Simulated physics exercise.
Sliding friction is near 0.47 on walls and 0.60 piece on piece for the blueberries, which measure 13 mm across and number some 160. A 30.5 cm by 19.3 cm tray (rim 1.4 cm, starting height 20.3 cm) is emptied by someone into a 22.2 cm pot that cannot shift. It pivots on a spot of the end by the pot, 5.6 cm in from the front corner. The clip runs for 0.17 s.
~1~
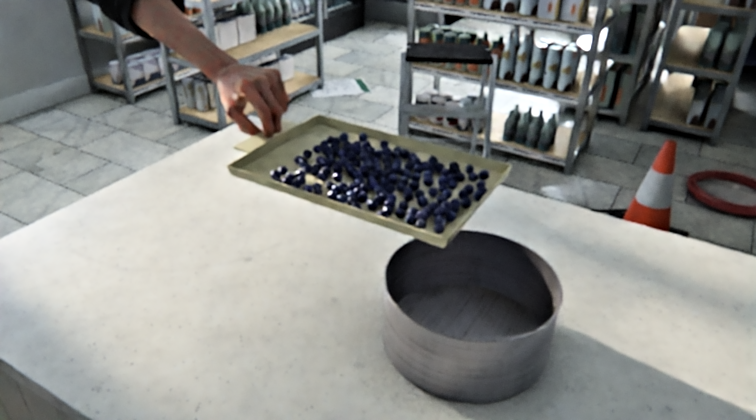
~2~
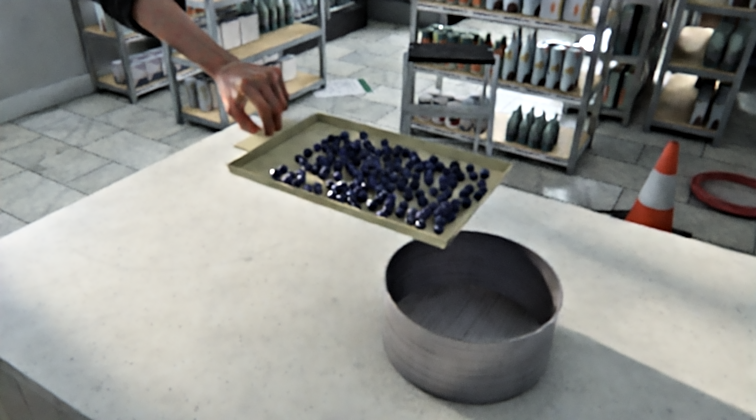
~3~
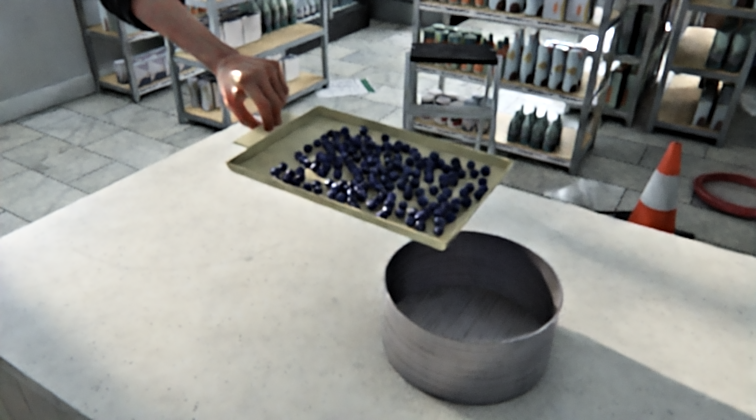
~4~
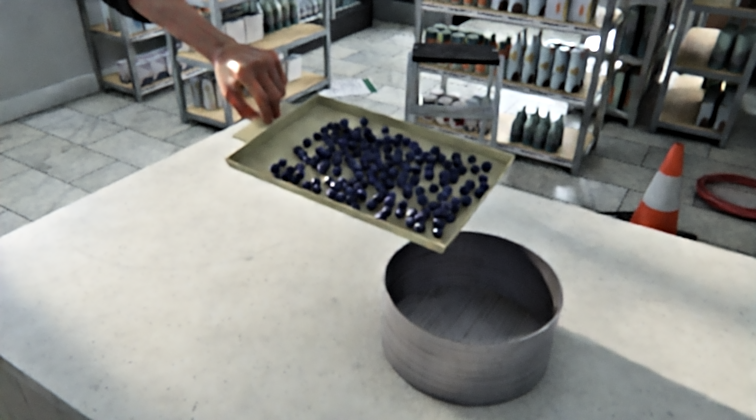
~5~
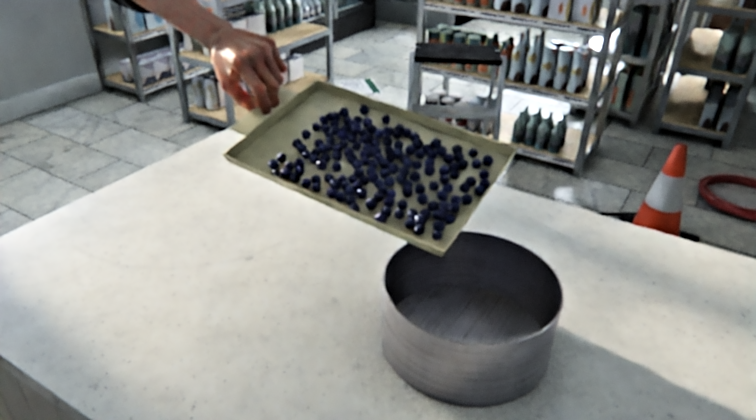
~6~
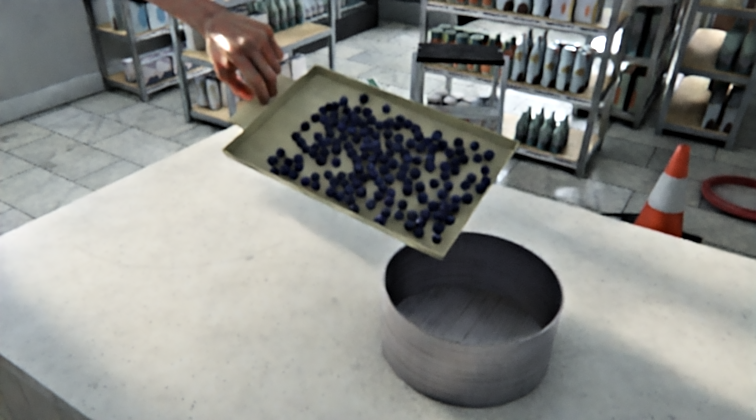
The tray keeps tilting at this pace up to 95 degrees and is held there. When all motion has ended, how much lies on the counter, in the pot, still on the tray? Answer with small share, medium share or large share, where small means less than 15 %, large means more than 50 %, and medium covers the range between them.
Counter - large share; pot - medium share; tray - small share.
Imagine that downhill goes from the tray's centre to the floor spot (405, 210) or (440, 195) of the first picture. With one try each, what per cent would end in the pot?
Estimate: Some 50 % and some 70 % respectively.
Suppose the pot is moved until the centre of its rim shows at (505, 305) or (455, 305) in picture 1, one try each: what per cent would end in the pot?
35 % and 60 %.
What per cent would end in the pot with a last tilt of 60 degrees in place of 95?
Roughly 5 %.
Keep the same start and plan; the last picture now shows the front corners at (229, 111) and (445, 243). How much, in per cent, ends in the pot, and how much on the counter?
Split: Pot = 70, counter = 30.
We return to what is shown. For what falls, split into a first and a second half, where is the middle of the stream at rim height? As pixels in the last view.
Roughly (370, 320) to begin with, later roughly (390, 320).
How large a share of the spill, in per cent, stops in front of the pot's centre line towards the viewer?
Roughly 100 percent of the spill.
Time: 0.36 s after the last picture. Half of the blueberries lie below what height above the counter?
I'd say near 24 cm.
Then, 0.22 s after the last picture, tilt 58 degrees; the tray holds 100 %, the pot 0 %.
Then, 0.36 s after the last picture, tilt 83 degrees; the tray holds 100 %, the pot 0 %.
Then, 0.64 s after the last picture, tilt 95 degrees; the tray holds 5 %, the pot 25 %.
In the end, counter 65 %, pot 35 %, tray 0 %.
